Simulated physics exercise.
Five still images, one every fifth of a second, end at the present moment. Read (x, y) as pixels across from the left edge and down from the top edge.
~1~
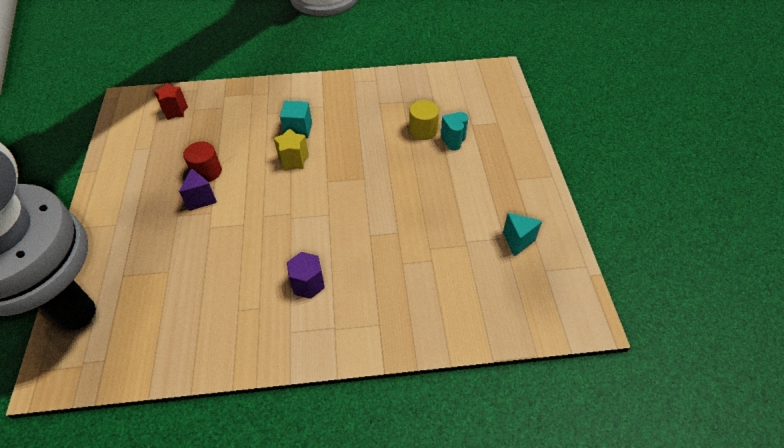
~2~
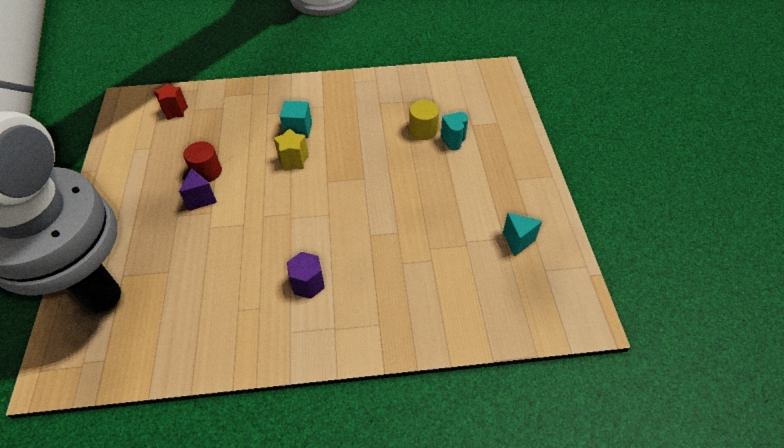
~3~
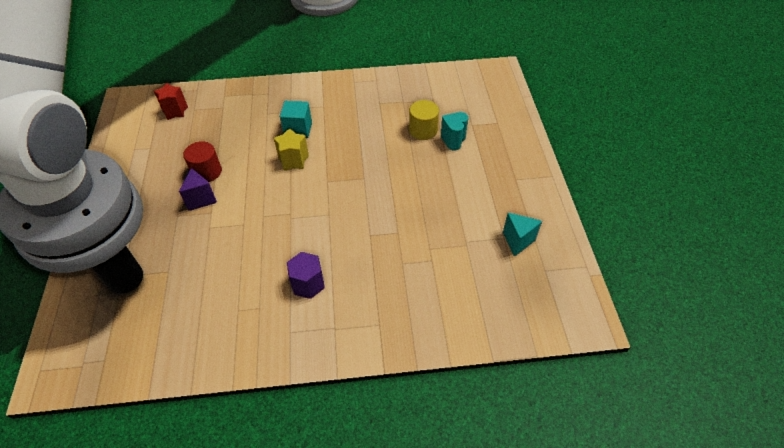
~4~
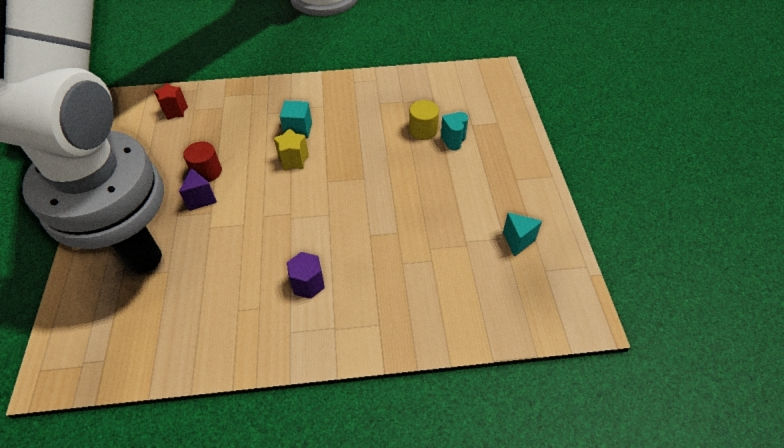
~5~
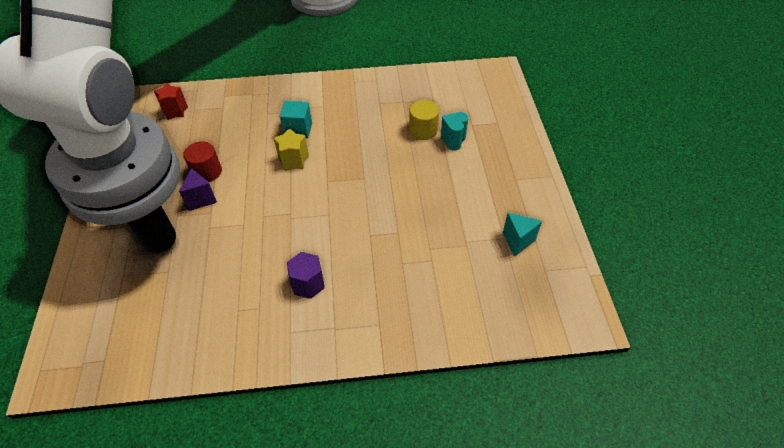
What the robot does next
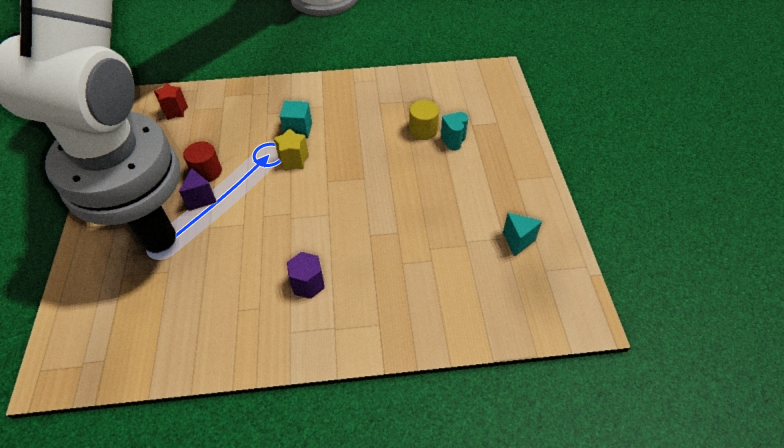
A robot arm with a dark rod at its end moves in from the left edge over a wooden board, shifting rightward and upward toward the purple triangular block, while the scattered red, yellow, teal and purple blocks remain still.
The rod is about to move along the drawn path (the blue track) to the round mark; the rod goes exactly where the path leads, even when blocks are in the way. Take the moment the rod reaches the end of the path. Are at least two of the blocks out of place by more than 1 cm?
I'd say yes.
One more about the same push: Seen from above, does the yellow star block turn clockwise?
It seems so.
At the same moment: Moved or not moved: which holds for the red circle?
That block ends up displaced.
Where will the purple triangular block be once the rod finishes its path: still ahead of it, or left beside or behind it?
It slips away.
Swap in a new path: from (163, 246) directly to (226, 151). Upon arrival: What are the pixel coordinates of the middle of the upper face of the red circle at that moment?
Located at (213, 111).
Path on the board, from (163, 246) over (203, 214) and (238, 184) to (269, 155).
On the path given first. One third of the way, rod at (201, 207); purple triangular block at (198, 174); red circle at (199, 150).
Two thirds of the way, rod at (237, 177); purple triangular block at (220, 148), turned 30° anticlockwise; red circle at (201, 133).
At the end, rod at (267, 148); purple triangular block at (224, 143), turned 45° anticlockwise; red circle at (200, 131); yellow star block at (293, 139), turned 20° clockwise; turquoise four-sided block in place.
